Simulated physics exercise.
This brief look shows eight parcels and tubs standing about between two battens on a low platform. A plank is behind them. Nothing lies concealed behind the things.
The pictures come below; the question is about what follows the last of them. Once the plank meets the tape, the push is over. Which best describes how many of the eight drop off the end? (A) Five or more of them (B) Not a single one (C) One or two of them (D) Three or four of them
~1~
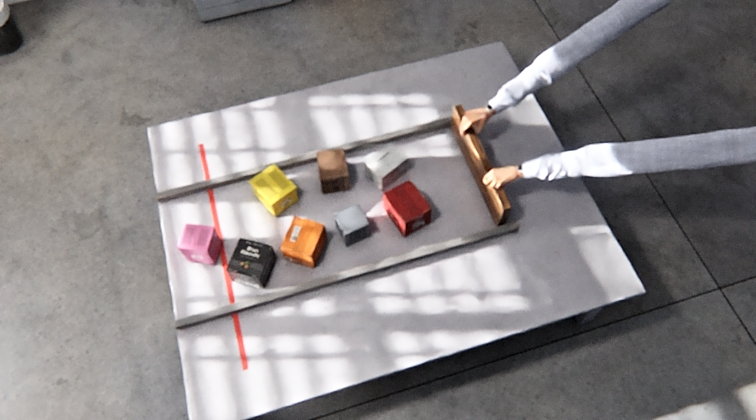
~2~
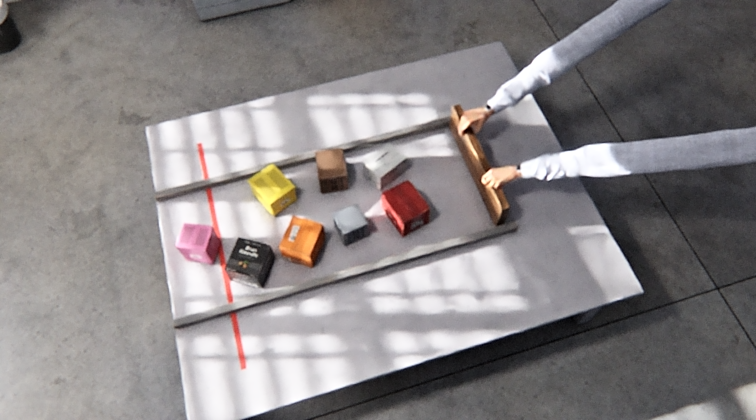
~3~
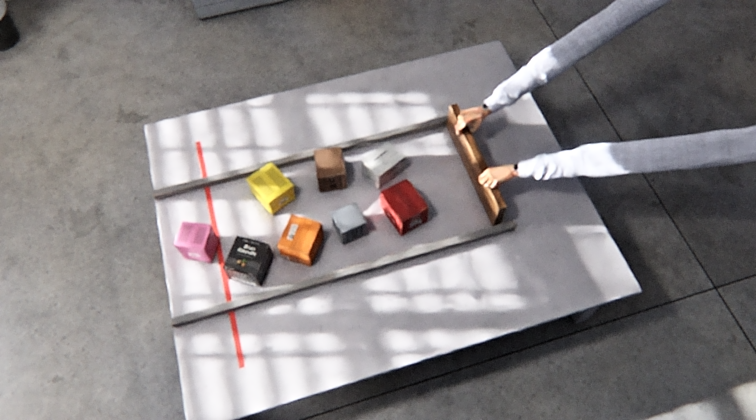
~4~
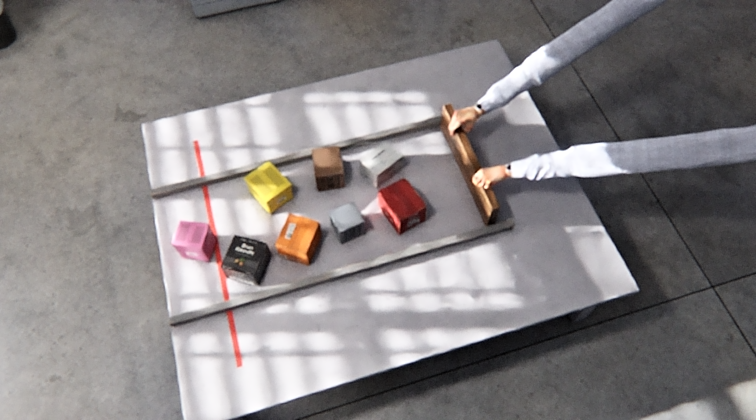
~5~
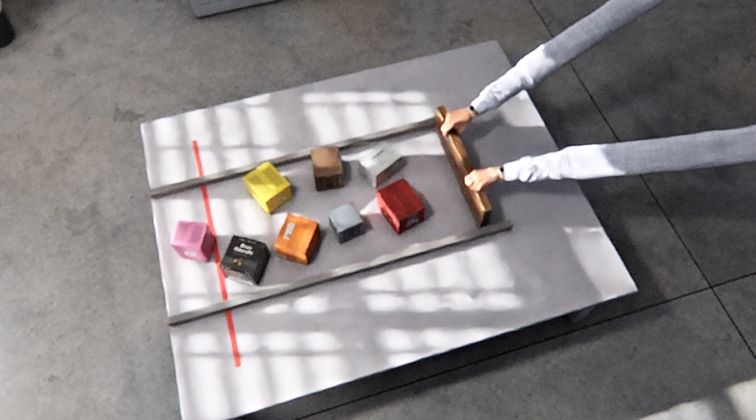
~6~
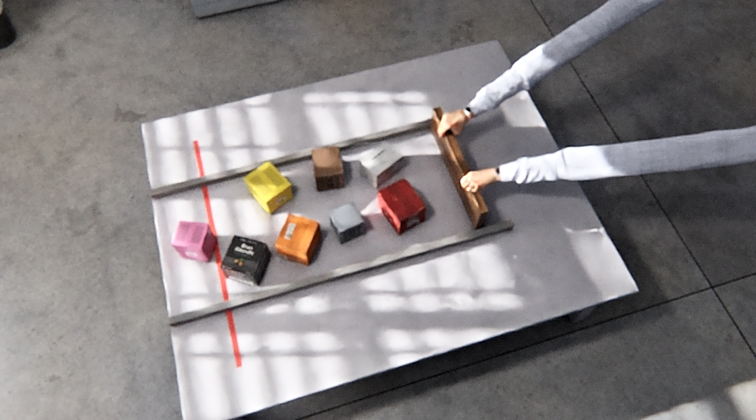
Option D: Three or four of them.
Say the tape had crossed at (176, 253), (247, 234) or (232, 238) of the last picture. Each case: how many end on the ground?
Ground tally per try: 8 / 1 / 3.
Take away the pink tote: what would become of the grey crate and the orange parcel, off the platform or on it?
Grey crate stays put, orange parcel goes down.
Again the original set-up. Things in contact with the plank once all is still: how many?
That would be 2 of them.
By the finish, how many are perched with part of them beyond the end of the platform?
3 overhanging.
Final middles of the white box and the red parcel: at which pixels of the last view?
The white box stops around (188, 209); the red parcel around (199, 259).
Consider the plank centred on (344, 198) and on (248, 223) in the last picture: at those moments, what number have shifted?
By then 7, and 8.
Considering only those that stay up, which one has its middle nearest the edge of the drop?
Brown crate.
Early on, none off yet; pink tote at rest near (195, 242); black box at rest near (246, 261); yellow tote at rest near (269, 188).
A while later, none off yet; pink tote moving near (193, 242); black box travelled about its own width near (223, 269); yellow tote travelled about its own width near (236, 195).
Further along, none off yet; pink tote travelled a little near (190, 243); black box travelled well along near (161, 299); yellow tote travelled well along near (174, 211).
Finally, the number that fall off is three or four; lost, orange parcel, yellow tote and black box.
